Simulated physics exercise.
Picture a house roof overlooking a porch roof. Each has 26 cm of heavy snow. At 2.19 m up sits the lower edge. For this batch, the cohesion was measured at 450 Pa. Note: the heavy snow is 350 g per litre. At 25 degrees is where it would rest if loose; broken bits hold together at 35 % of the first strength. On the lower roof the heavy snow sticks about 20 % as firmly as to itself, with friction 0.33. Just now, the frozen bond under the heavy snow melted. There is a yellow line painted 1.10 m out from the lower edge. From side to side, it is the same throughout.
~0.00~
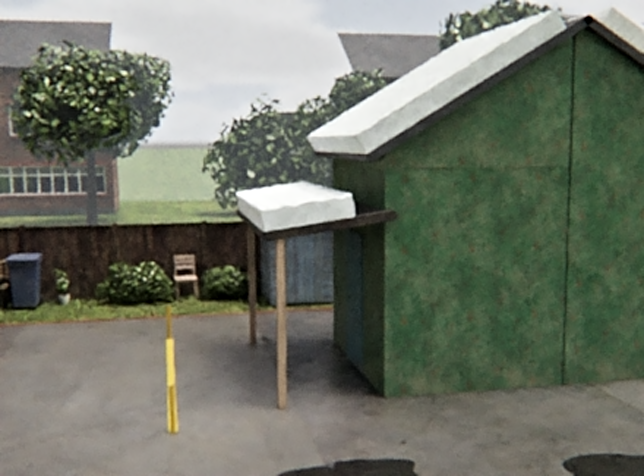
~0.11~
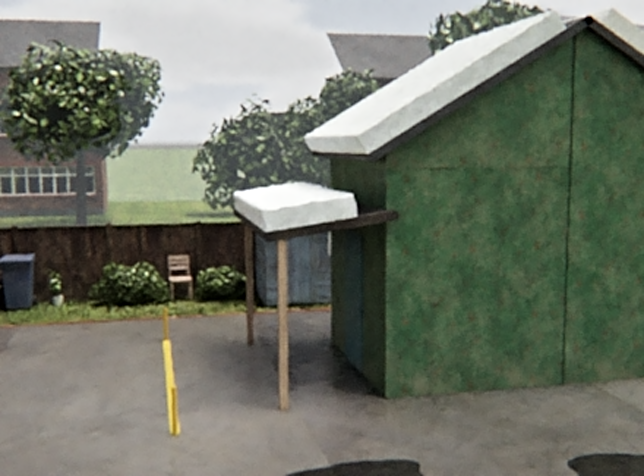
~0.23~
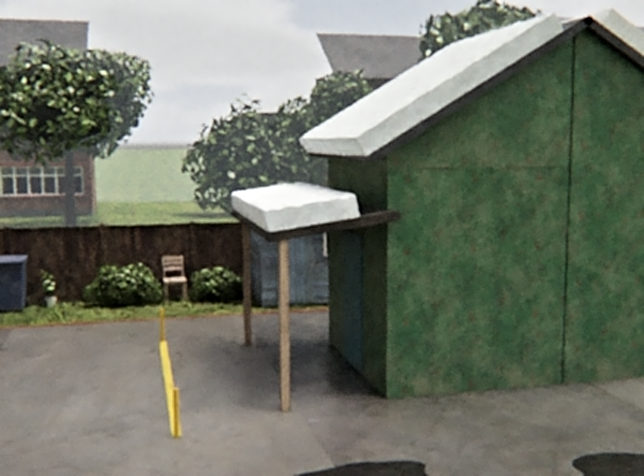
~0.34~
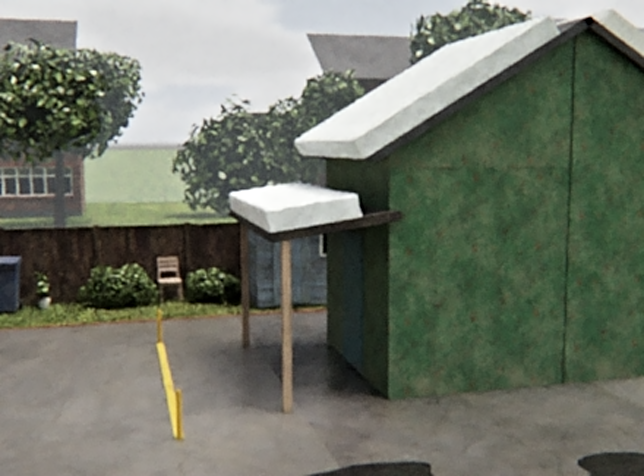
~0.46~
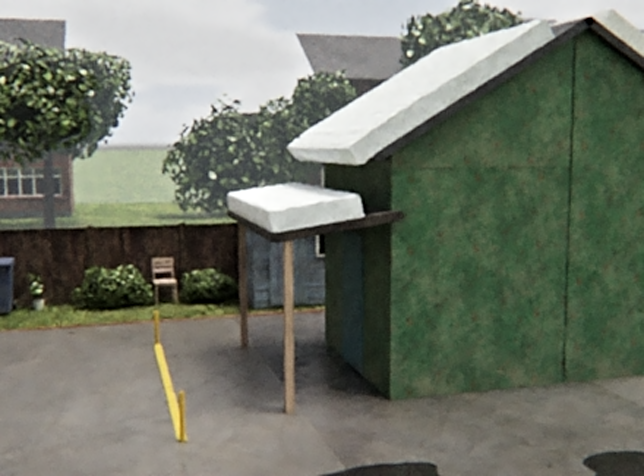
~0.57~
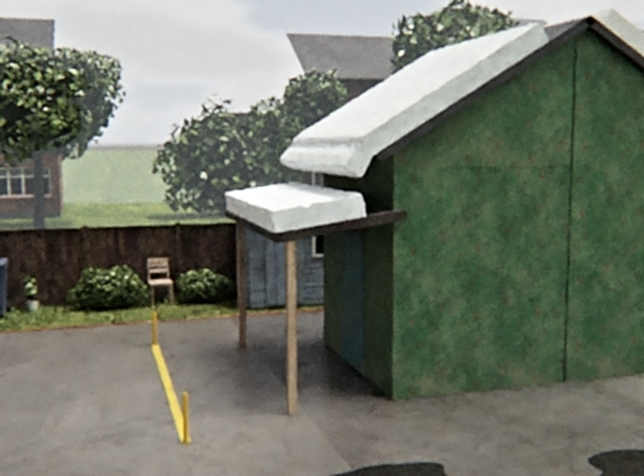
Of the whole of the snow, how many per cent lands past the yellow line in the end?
I would say roughly 41 % of it ends past the line.
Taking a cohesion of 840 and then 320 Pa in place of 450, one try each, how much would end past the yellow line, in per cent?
Try one gives 20 per cent, try two gives 45 per cent.
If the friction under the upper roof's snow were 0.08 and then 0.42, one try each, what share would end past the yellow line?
Respectively near 60 % and near 25 %.
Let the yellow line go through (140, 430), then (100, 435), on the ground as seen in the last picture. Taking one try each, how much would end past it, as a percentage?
First try around 30 % past the line, second around 16 %.
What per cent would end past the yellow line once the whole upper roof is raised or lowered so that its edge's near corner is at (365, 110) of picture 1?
About 55 per cent.
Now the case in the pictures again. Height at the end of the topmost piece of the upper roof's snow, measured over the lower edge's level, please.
Roughly 0.5 m.
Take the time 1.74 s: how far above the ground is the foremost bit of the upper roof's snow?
I'd say around 1.6 metres.
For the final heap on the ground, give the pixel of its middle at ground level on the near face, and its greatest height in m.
You'd find it near (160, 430), piled some 0.4 m high.
After 1.11 s, none is below the lower edge and 0 % is past the line.
After 1.74 s, 7 % is below the lower edge and 0 % is past the line.
After 2.37 s, 54 % is below the lower edge and 26 % is past the line.
After 3.00 s, 69 % is below the lower edge and 41 % is past the line.
After 3.80 s, 70 % is below the lower edge and 41 % is past the line.
